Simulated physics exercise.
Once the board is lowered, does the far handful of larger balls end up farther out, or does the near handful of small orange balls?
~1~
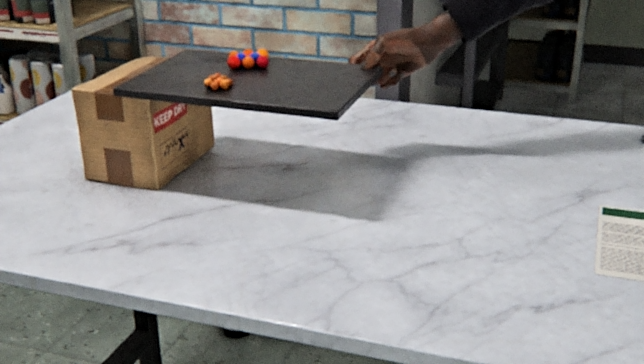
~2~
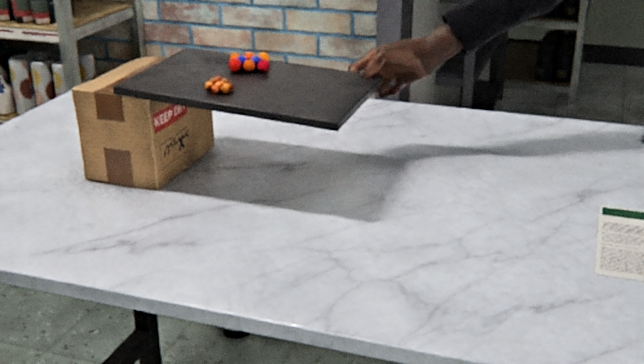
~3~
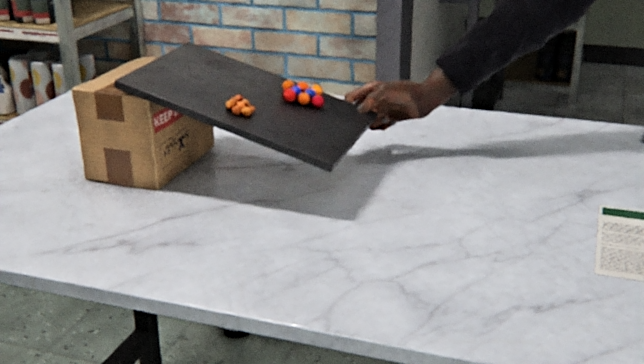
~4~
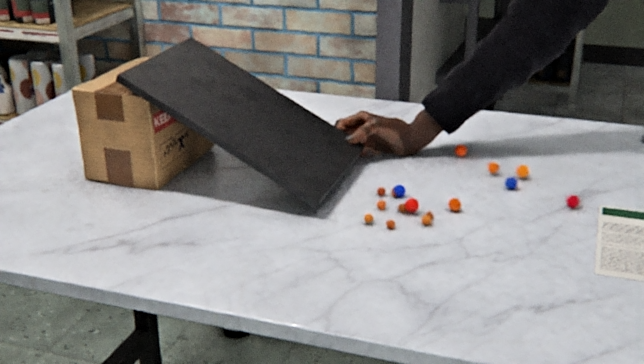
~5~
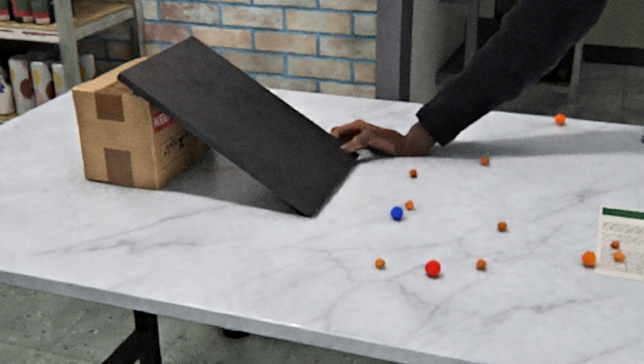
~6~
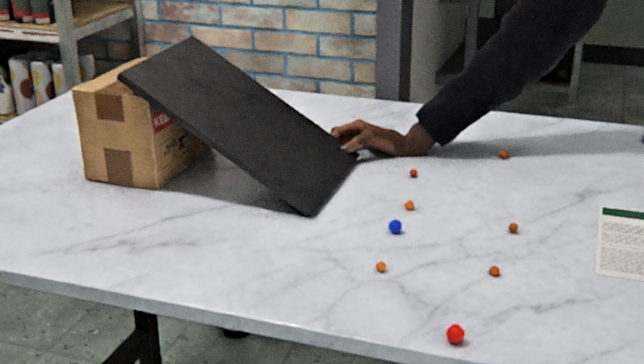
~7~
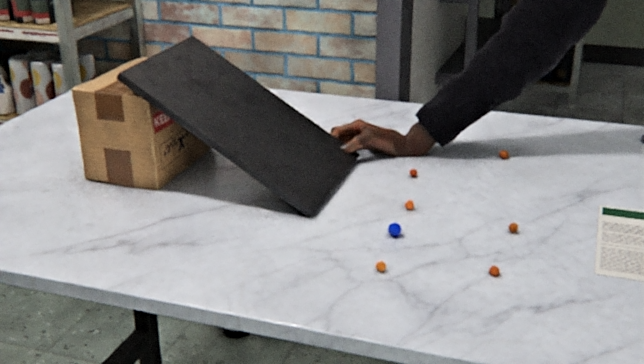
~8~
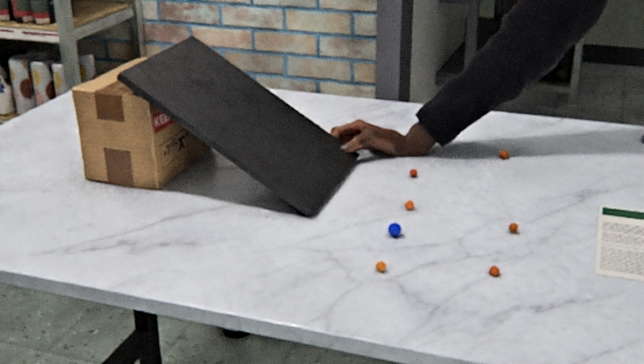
The far handful of larger balls ends up farther out. Most of them leave the table, while the small orange balls mostly stop on it closer to the board.
